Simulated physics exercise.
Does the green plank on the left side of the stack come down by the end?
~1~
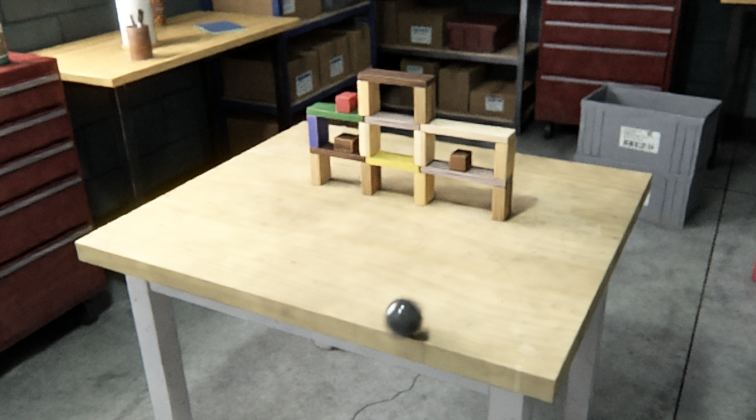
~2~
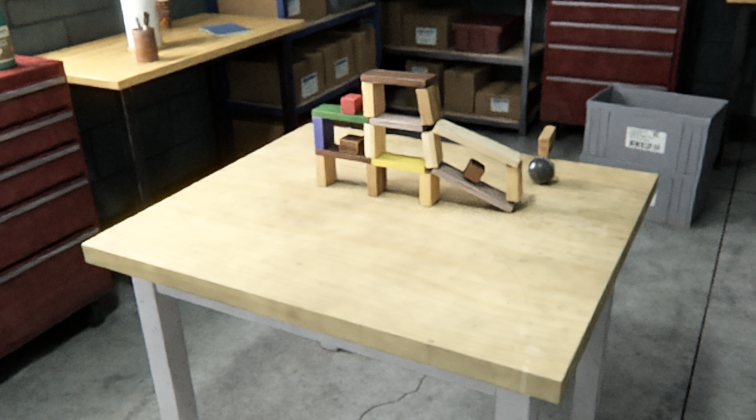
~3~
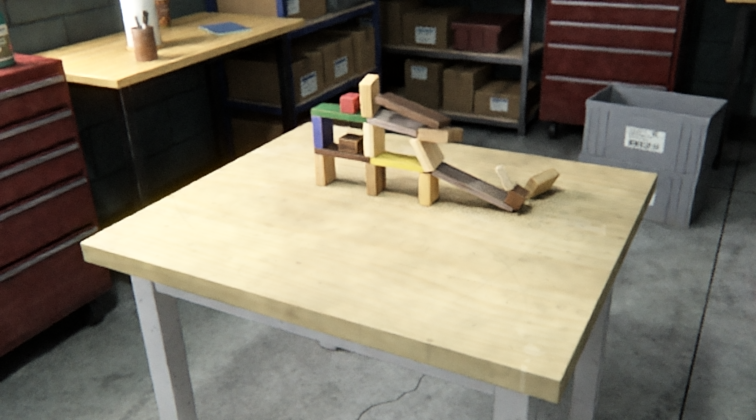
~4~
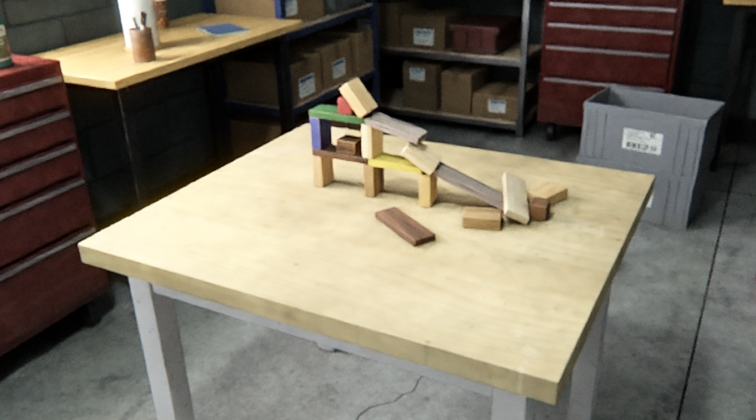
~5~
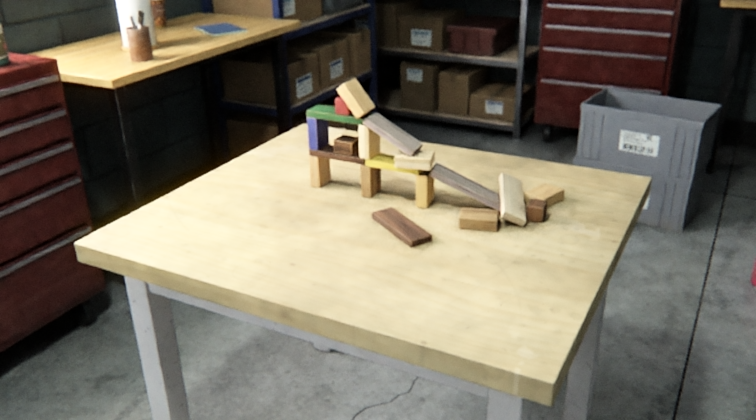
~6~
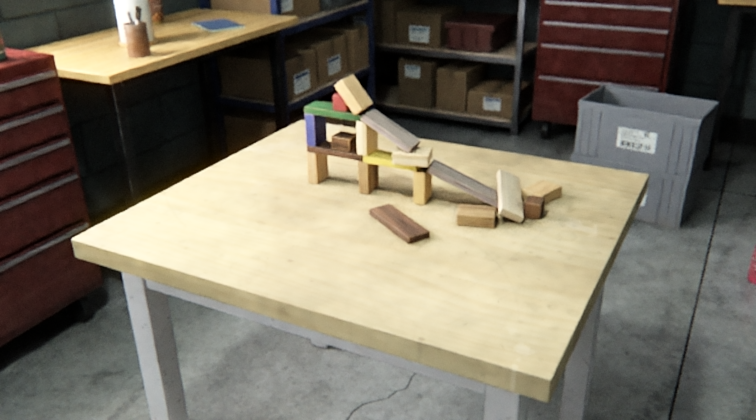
No, the green plank stays up on the left side of the stack, even though the right side and the top collapse.
